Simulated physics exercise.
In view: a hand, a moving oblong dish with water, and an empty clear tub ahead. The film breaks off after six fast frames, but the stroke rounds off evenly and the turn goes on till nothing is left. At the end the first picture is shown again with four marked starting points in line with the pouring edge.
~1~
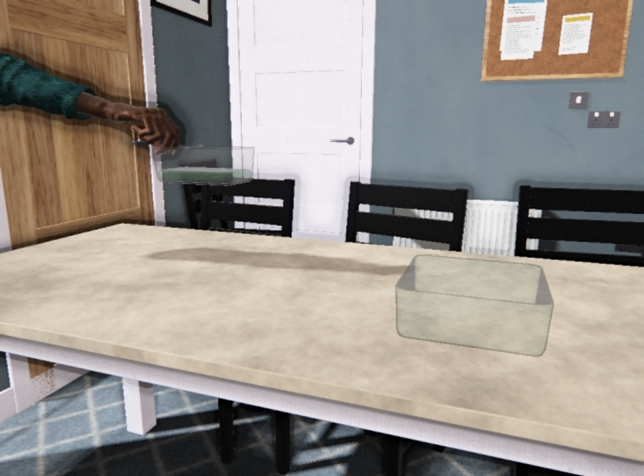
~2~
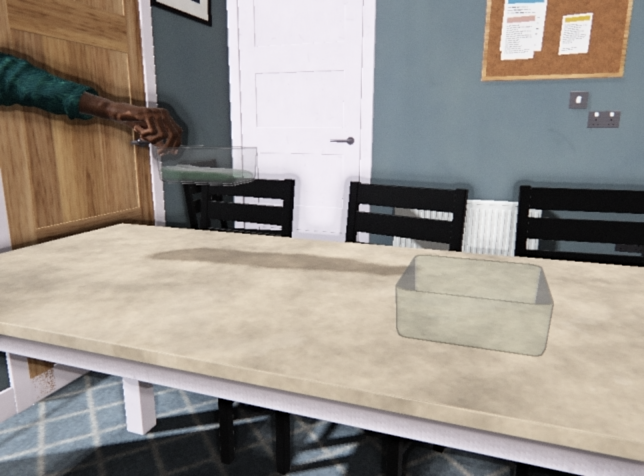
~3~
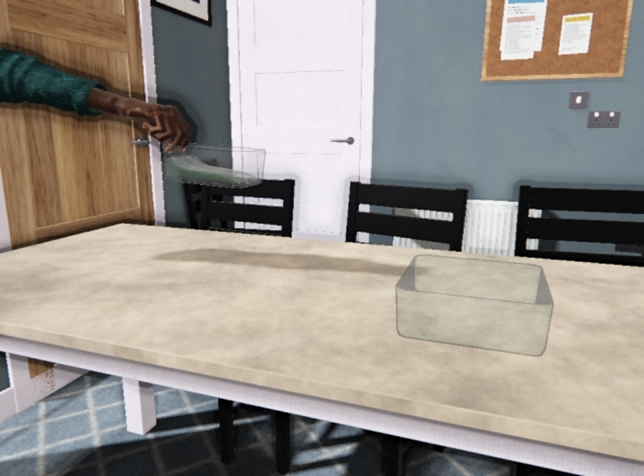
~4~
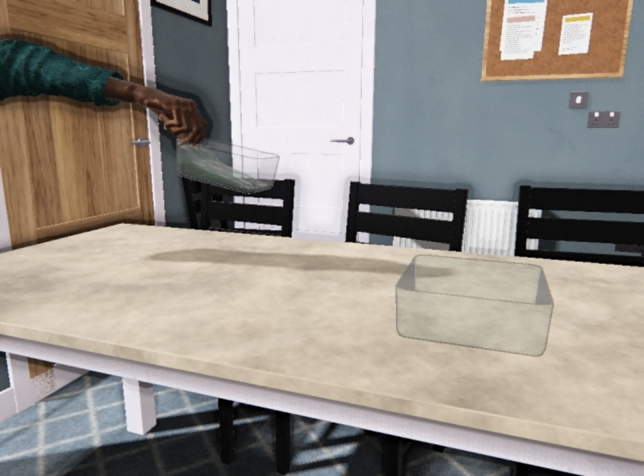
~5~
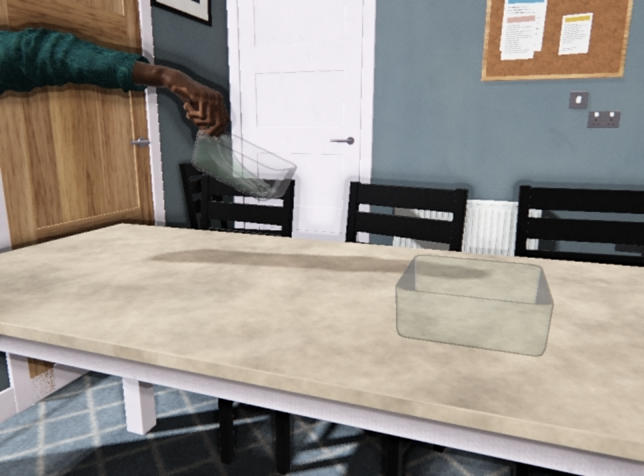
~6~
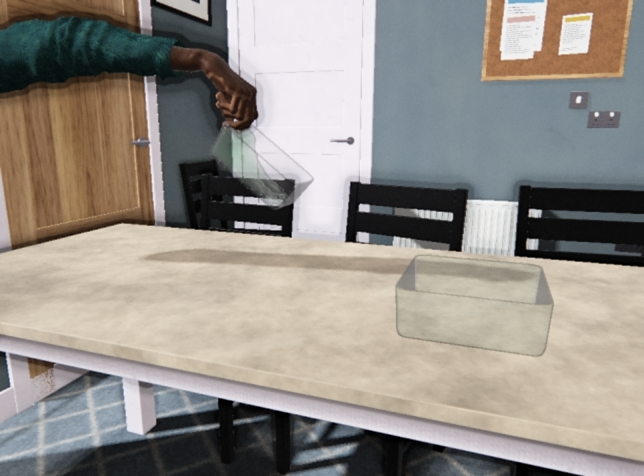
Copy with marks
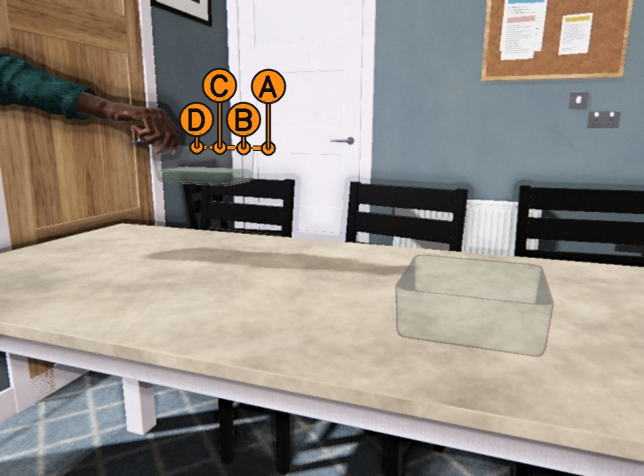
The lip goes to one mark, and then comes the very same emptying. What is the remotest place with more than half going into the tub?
That is dot A.
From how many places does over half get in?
One.
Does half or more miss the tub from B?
Yes, it does.
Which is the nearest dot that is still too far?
B it is.
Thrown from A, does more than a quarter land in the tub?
Yes, it does.
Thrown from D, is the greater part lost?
Yes.
On the marked copy, A at (268, 148); B at (243, 147); C at (219, 147); D at (196, 147).
With A, about 70 % lands in the tub, 18 % falls short and 12 % goes beside or beyond.
With B, about 23 % lands in the tub, 70 % falls short and 7 % goes beside or beyond.
With C, about 4 % lands in the tub, 93 % falls short and 3 % goes beside or beyond.
With D, about 0 % lands in the tub, 98 % falls short.
